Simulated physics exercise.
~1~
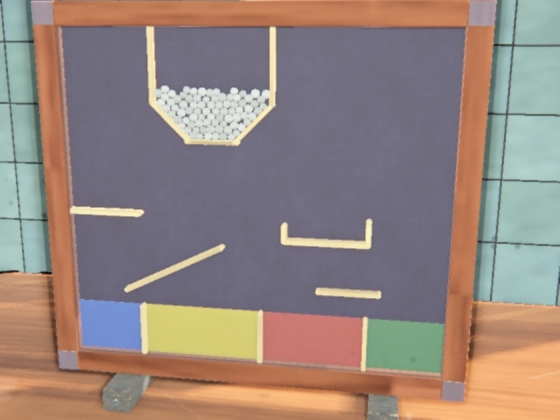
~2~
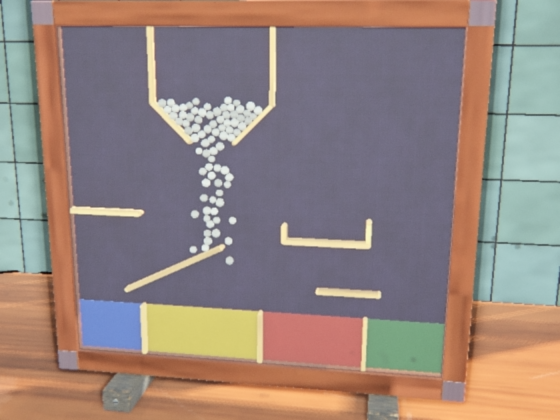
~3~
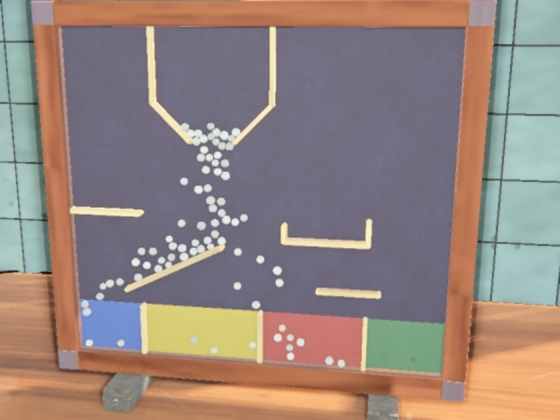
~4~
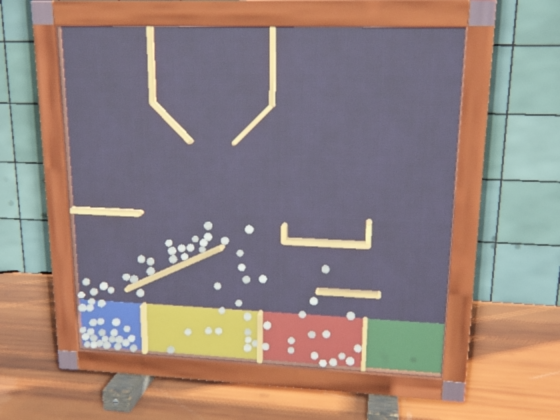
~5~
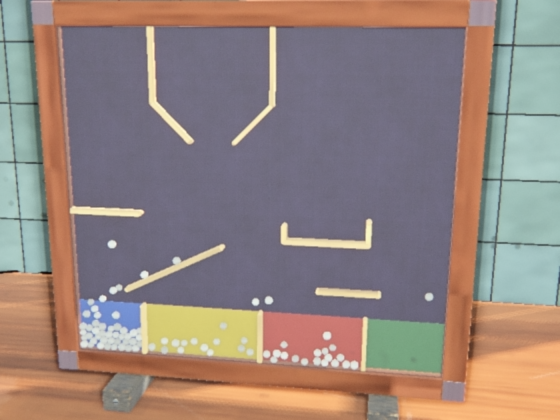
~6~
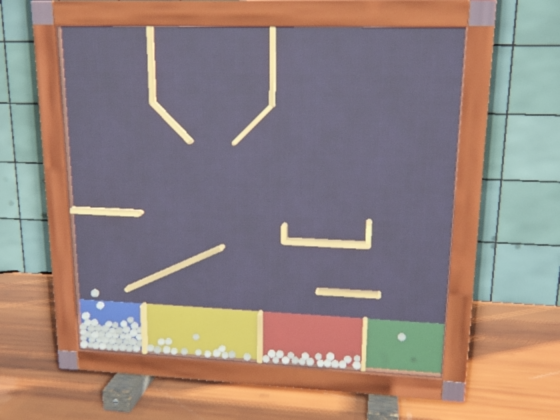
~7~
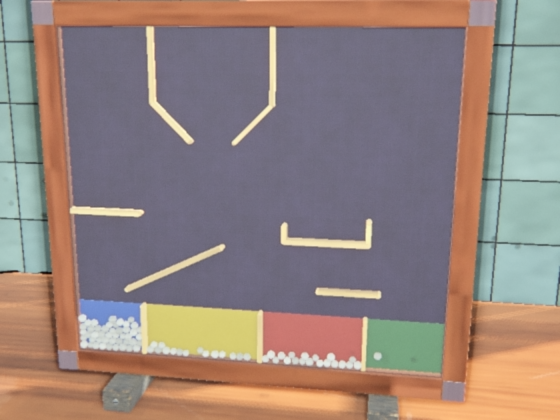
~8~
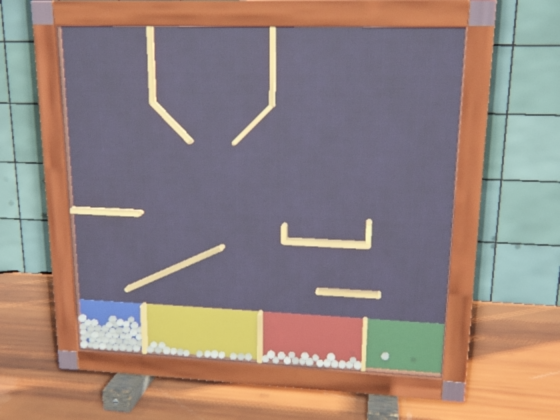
White beads pouring from a hopper, bouncing off a slanted ledge and settling in coloured bins, most in blue, barely any in green.
